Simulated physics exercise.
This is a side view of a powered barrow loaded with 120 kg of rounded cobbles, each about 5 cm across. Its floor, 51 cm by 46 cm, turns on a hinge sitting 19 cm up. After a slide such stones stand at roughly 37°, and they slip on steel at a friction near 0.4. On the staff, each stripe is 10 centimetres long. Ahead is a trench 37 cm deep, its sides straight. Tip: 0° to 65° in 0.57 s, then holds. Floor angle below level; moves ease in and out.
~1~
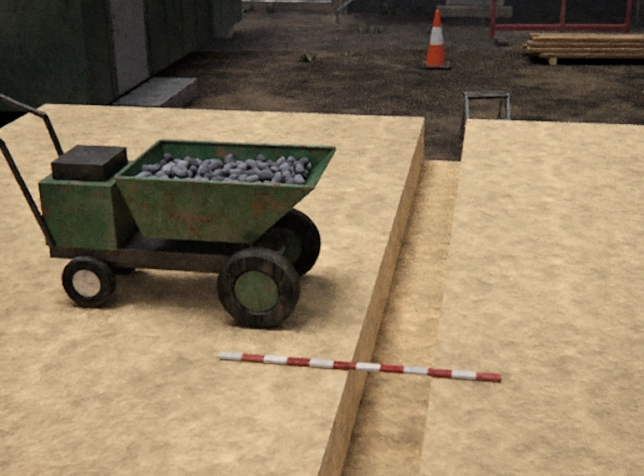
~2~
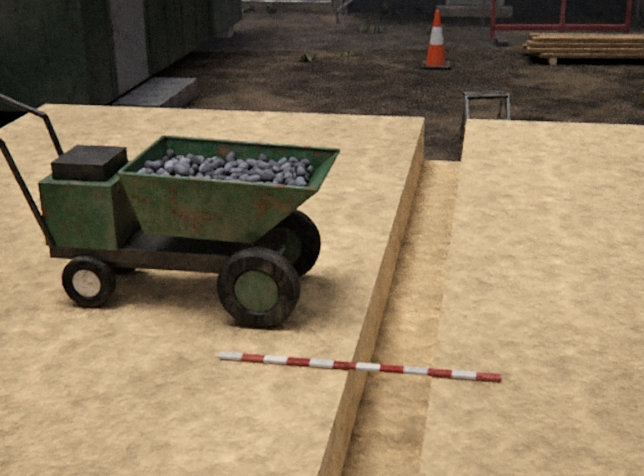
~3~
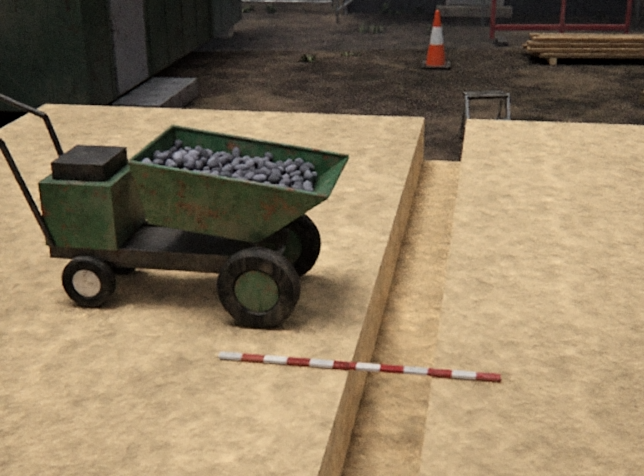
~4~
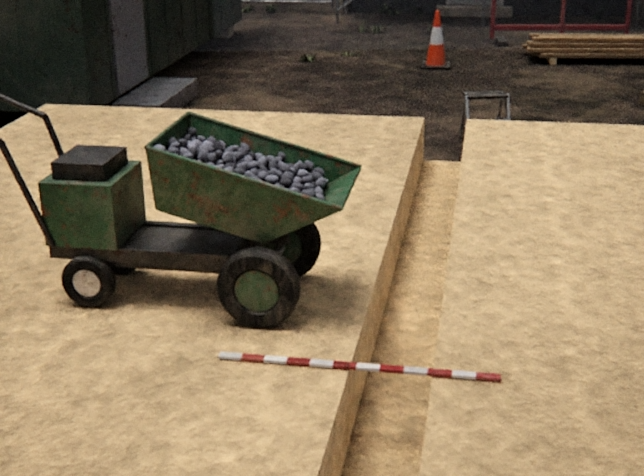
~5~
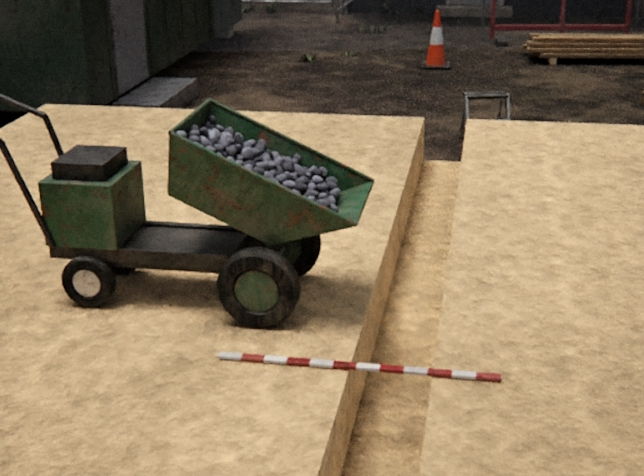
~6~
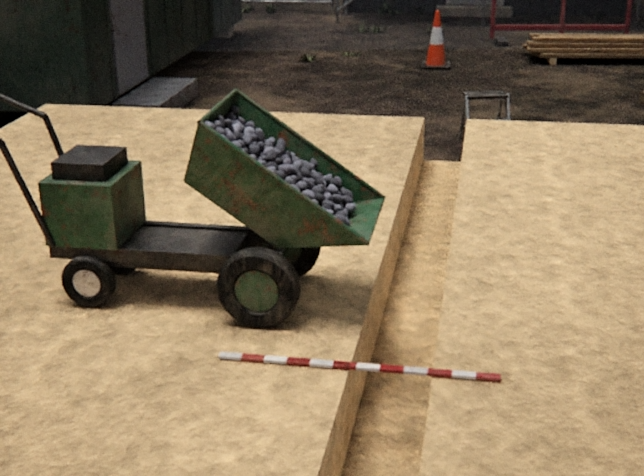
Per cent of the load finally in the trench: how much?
Approx. 60 %.
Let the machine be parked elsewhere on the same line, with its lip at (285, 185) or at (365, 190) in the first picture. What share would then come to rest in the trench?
About 85 per cent from the first spot, about 15 from the second.
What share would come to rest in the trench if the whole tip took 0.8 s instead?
Roughly 70% would finish there.
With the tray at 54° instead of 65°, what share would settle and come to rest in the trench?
Share in trench: Approx. 50%.
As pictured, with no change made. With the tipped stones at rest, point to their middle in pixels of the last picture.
I'd put it close to (431, 356).
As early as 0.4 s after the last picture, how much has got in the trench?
About 15%.
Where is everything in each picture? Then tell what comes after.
In the first frame, the tray is at 0°, its lip at (313, 188); the top of the load is at (248, 168).
In the second frame, the tray is at 2°, its lip at (317, 190); the top of the load is at (219, 164).
The third frame shows lip at (328, 197), floor tilted 7°, highest stones at (184, 156).
The fourth frame shows lip at (342, 209), floor tilted 15°, highest stones at (195, 144).
The fifth frame shows lip at (357, 225), floor tilted 25°, highest stones at (209, 133).
In the sixth frame, the tray is at 35°, its lip at (369, 244); the top of the load is at (230, 123).
Then, 0.1 s after the last picture the floor is at 55°, 100 % in the tray; the foremost stones are at (374, 251).
Then, 0.4 s after the last picture the floor is at 65°, 82 % in the tray, 17 % in the trench, 2 % past the trench; the foremost stones are at (445, 308).
Then, 0.7 s after the last picture the floor is at 65°, 23 % in the tray, 40 % in the trench, 38 % past the trench; the foremost stones are at (607, 328).
Then, 2.7 s after the last picture the floor is at 65°, 0 % in the tray, 60 % in the trench, 40 % past the trench; the foremost stones are past the picture's edge.
